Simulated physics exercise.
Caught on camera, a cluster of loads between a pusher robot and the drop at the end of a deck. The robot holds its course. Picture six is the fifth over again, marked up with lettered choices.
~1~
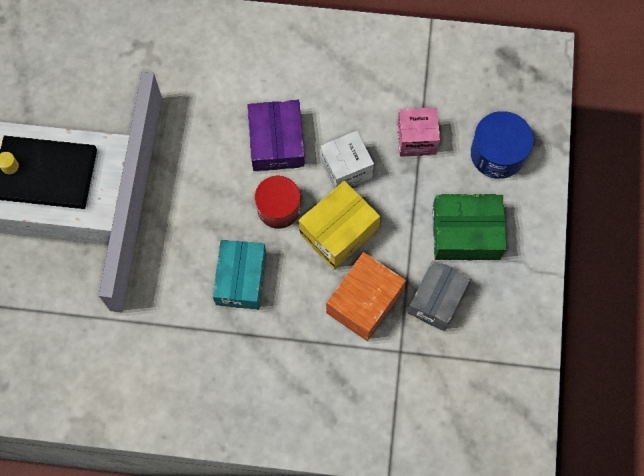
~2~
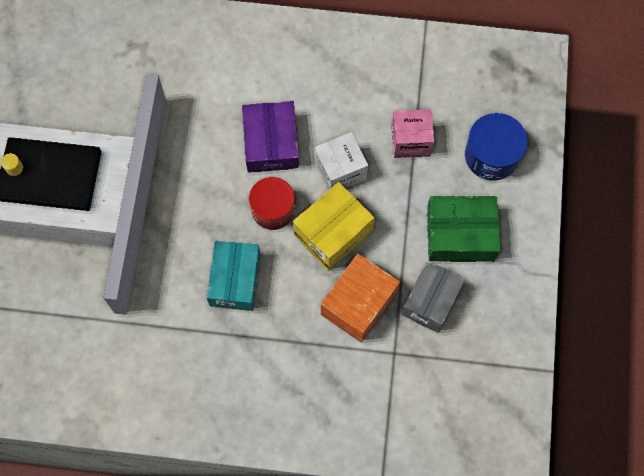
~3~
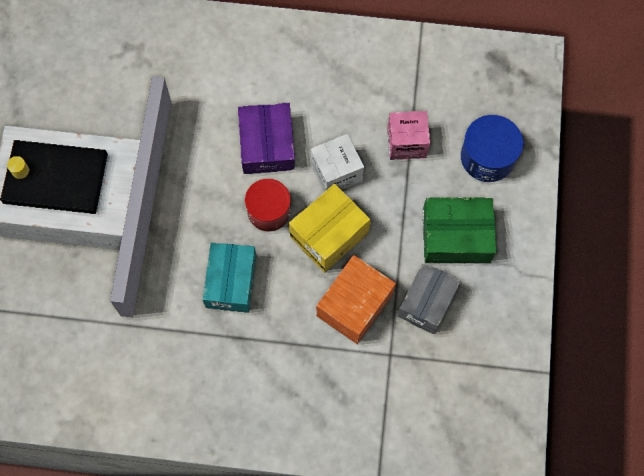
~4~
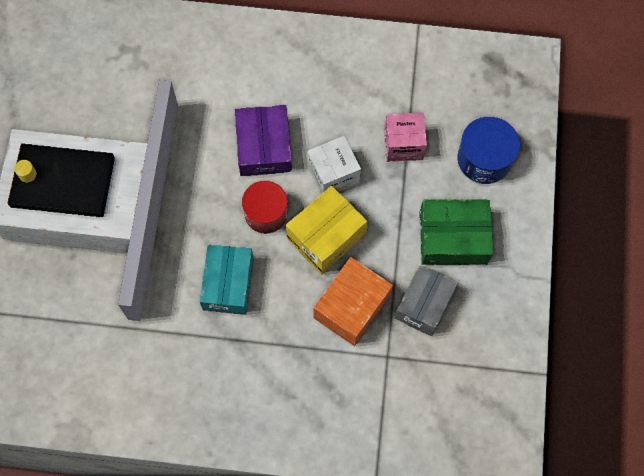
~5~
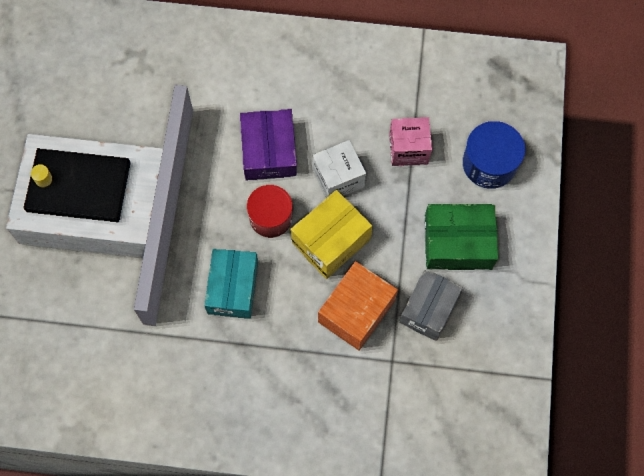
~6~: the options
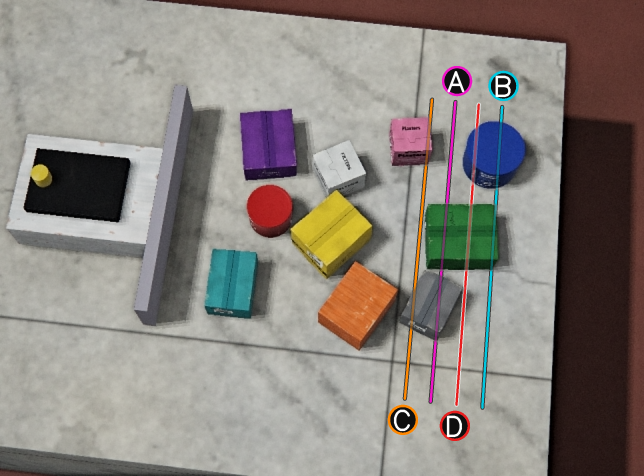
White robot with a wide grey blade creeping right across a pale marbled deck, narrowing the gap to motionless colourful boxes and cylinders.
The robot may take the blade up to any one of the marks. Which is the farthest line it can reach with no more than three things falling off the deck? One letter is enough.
No farther than D.
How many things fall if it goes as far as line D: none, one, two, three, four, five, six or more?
By then, three.
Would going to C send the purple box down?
No.
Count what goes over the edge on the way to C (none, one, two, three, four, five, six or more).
By then, none.
On the copy, A at (444, 244); B at (493, 250); C at (419, 242); D at (468, 247).
On D. First, robot (194, 197); purple box (316, 151); turquoise box (293, 292).
Then, robot (304, 209); blue pail (514, 158); grey box (497, 312).
Finally, robot (391, 219); grey box over the edge; blue pail over the edge; three fallen.
By contrast, A is within the limit but short; B drops six; C is within the limit but short.
